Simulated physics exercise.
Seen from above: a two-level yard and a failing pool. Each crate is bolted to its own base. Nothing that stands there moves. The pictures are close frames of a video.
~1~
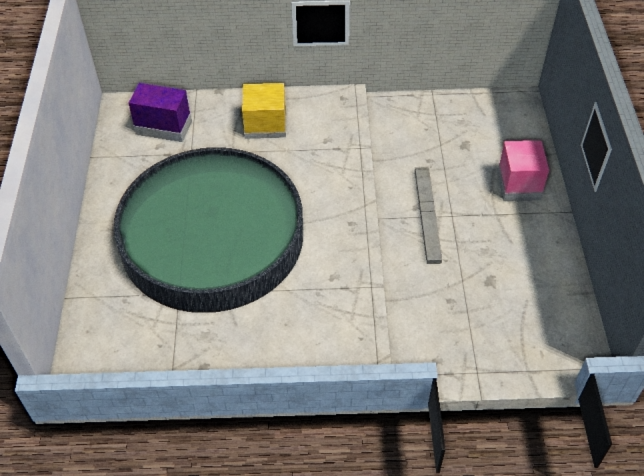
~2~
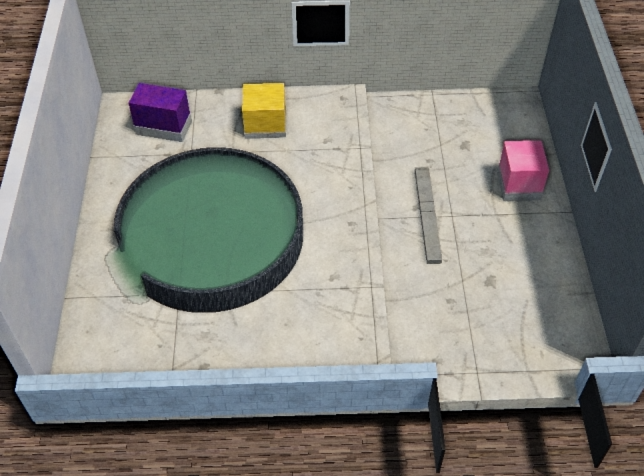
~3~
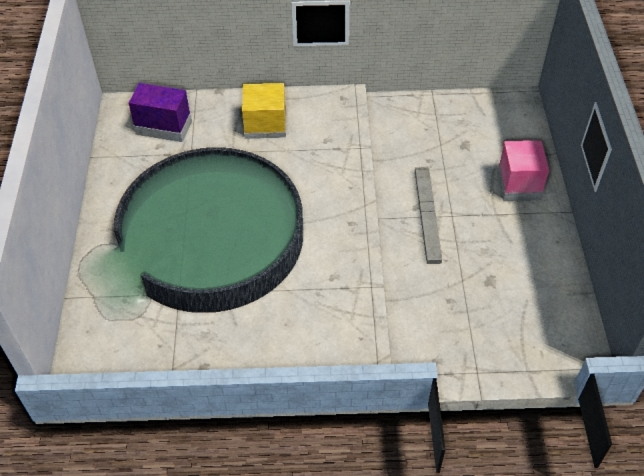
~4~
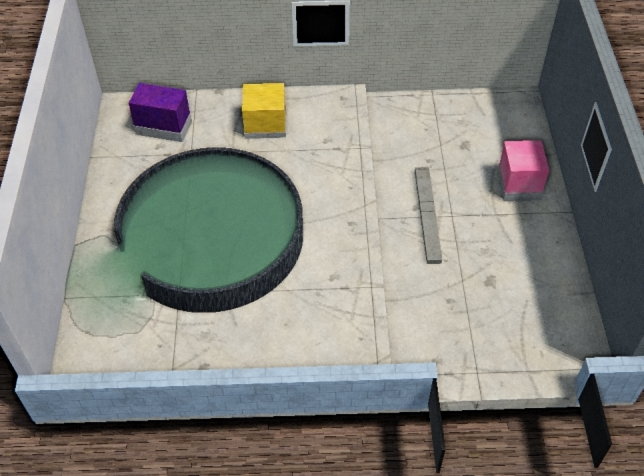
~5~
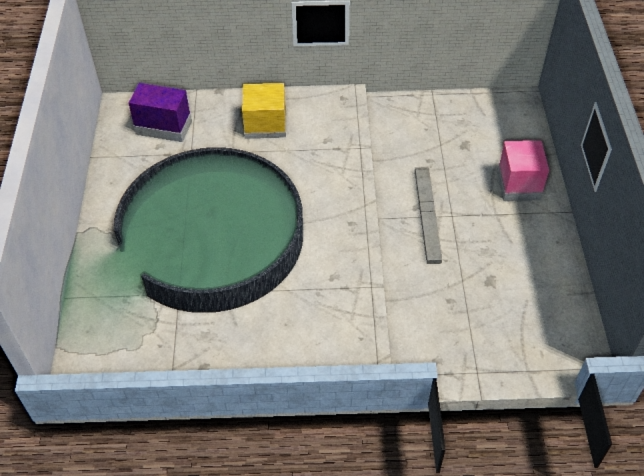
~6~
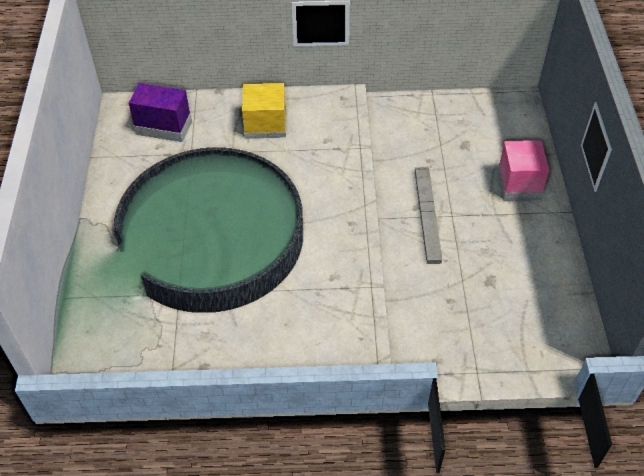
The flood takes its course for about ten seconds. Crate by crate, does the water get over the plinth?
In the end: The pink crate keeps dry; the purple crate keeps dry; the yellow crate keeps dry.
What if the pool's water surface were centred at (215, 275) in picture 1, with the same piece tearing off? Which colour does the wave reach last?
Last comes the one in pink.
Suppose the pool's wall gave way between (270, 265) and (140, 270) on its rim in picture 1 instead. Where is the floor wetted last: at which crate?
Last comes the yellow crate.
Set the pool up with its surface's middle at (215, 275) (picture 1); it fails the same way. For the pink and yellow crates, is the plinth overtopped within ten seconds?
In short: Pink remains dry, yellow is wetted.
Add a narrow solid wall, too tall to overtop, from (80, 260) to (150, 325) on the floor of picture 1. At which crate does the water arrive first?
It is the purple one.
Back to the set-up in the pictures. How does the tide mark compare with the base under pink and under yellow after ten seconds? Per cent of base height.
Near 40 and 50 in a hundred.
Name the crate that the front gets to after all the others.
It is the pink-painted one.
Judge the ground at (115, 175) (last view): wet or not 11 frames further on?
Verdict: Covered.
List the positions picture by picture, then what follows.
The first frame shows the round pool at (209, 218) is whole and still.
In the second frame, water pours out at (130, 267) and has run to (119, 249).
In the third frame, the front is at (87, 262), out from the gap at (131, 269).
In the fourth frame, water pours out at (131, 269) and has run to (84, 325).
In the fifth frame, the front is at (58, 340), out from the gap at (131, 269).
In the sixth frame, the front is at (53, 368), out from the gap at (131, 268).
A moment on, water covers 10 % of the floor; the pink crate not reached, the purple crate not reached, the yellow crate not reached.
Next, water covers 15 % of the floor; the pink crate not reached, the purple crate not reached, the yellow crate not reached.
Then, water covers 35 % of the floor; the pink crate not reached, the purple crate water round its plinth, the yellow crate not reached.
Later, water covers 65 % of the floor; the pink crate not reached, the purple crate water round its plinth, the yellow crate water round its plinth.
In the end, water covers 90 % of the floor; the pink crate stayed above the water, the purple crate stayed above the water, the yellow crate stayed above the water.
